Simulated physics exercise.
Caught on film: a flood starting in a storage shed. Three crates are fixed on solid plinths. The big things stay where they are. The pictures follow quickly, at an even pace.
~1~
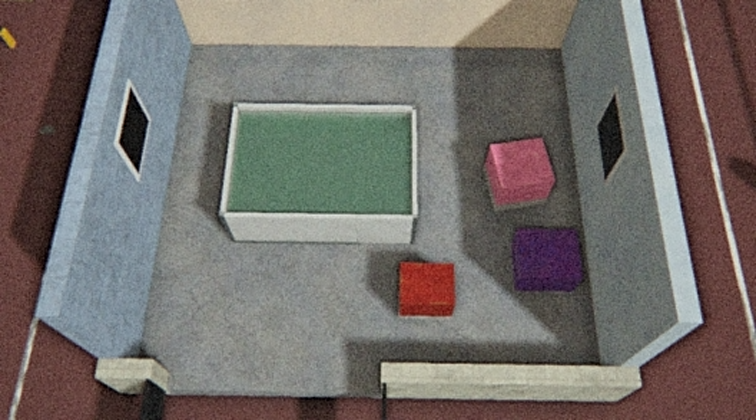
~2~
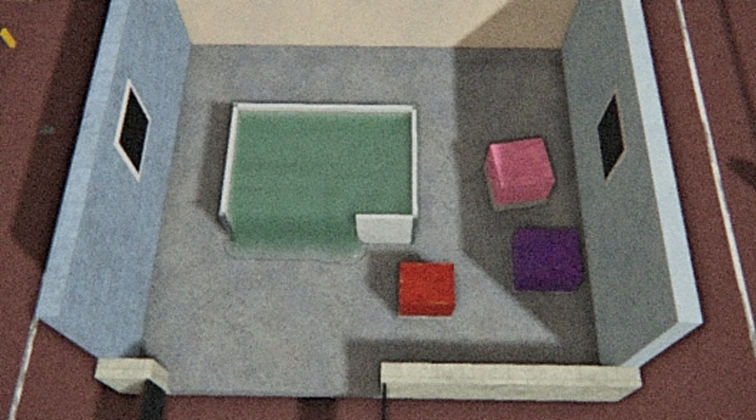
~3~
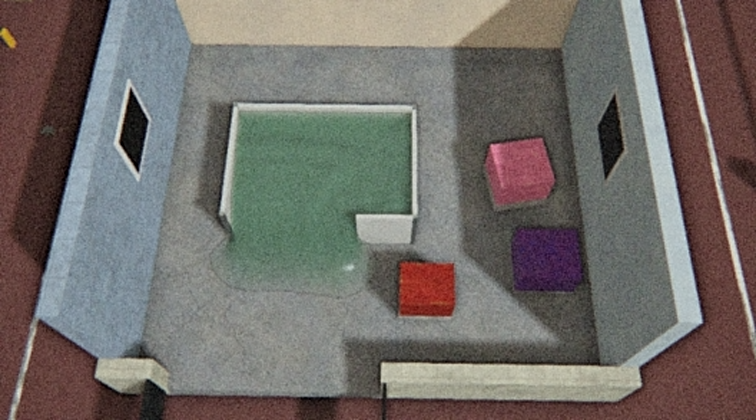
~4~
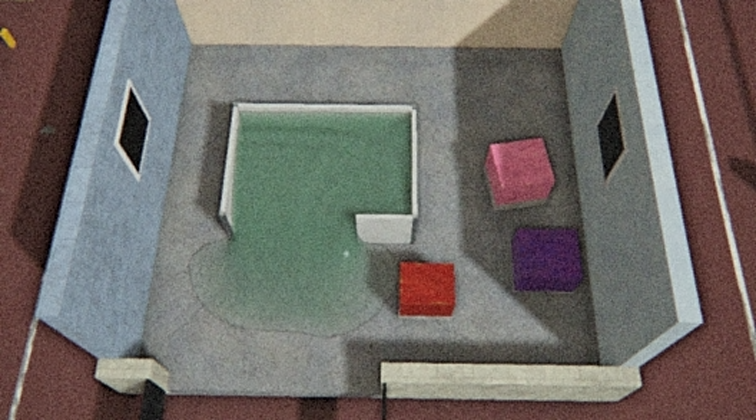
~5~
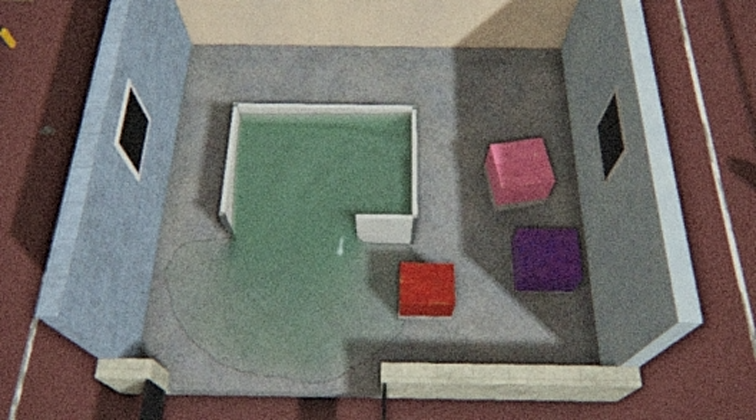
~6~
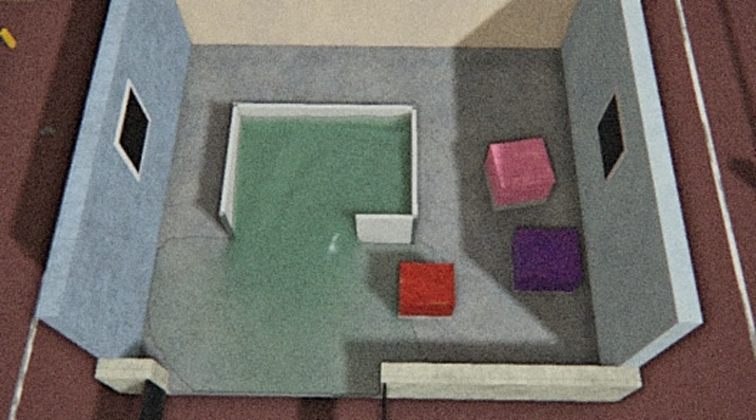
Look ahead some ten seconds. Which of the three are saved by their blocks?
One by one: The purple crate gets wet; the pink crate stays dry; the red crate stays dry.
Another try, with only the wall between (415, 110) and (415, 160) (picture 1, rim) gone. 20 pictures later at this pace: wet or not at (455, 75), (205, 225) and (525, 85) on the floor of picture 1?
One after the other: Covered, dry, wet.
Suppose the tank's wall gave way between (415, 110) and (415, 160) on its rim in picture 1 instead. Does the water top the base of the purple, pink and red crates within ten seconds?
The purple crate ends up wet, the pink crate gets wet, the red crate is wetted.
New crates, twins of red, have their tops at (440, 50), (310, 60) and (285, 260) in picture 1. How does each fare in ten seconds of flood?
In turn: Remains dry, escapes it, is soaked.
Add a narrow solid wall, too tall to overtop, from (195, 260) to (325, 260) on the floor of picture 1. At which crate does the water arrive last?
That is the pink one.
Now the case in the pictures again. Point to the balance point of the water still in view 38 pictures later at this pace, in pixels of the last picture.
Close to (317, 232).
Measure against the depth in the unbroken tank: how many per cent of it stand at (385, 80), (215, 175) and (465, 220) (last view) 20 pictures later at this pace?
Roughly 0, 2 and 0 per cent, in turn.
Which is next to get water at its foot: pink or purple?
It is the crate marked purple.
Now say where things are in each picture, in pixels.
In the first frame, the water tank at (322, 162) is whole and still.
In the second frame, the front is at (231, 250), out from the gap at (295, 231).
In the third frame, water pours out at (295, 232) and has run to (217, 261).
In the fourth frame, the front is at (354, 323), out from the gap at (295, 233).
In the fifth frame, the front is at a hidden place, out from the gap at (295, 233).
In the sixth frame, the front is at a hidden place, out from the gap at (295, 233).
A moment on, water covers 25 % of the floor; the purple crate water round its plinth, the pink crate not reached, the red crate water round its plinth.
Next, water covers 30 % of the floor; the purple crate water round its plinth, the pink crate not reached, the red crate water round its plinth.
Then, water covers 40 % of the floor; the purple crate water round its plinth, the pink crate water round its plinth, the red crate water round its plinth.
Later, water covers 50 % of the floor; the purple crate water round its plinth, the pink crate water round its plinth, the red crate water round its plinth.
In the end, water covers 75 % of the floor; the purple crate was topped, the pink crate stayed above the water, the red crate stayed above the water.
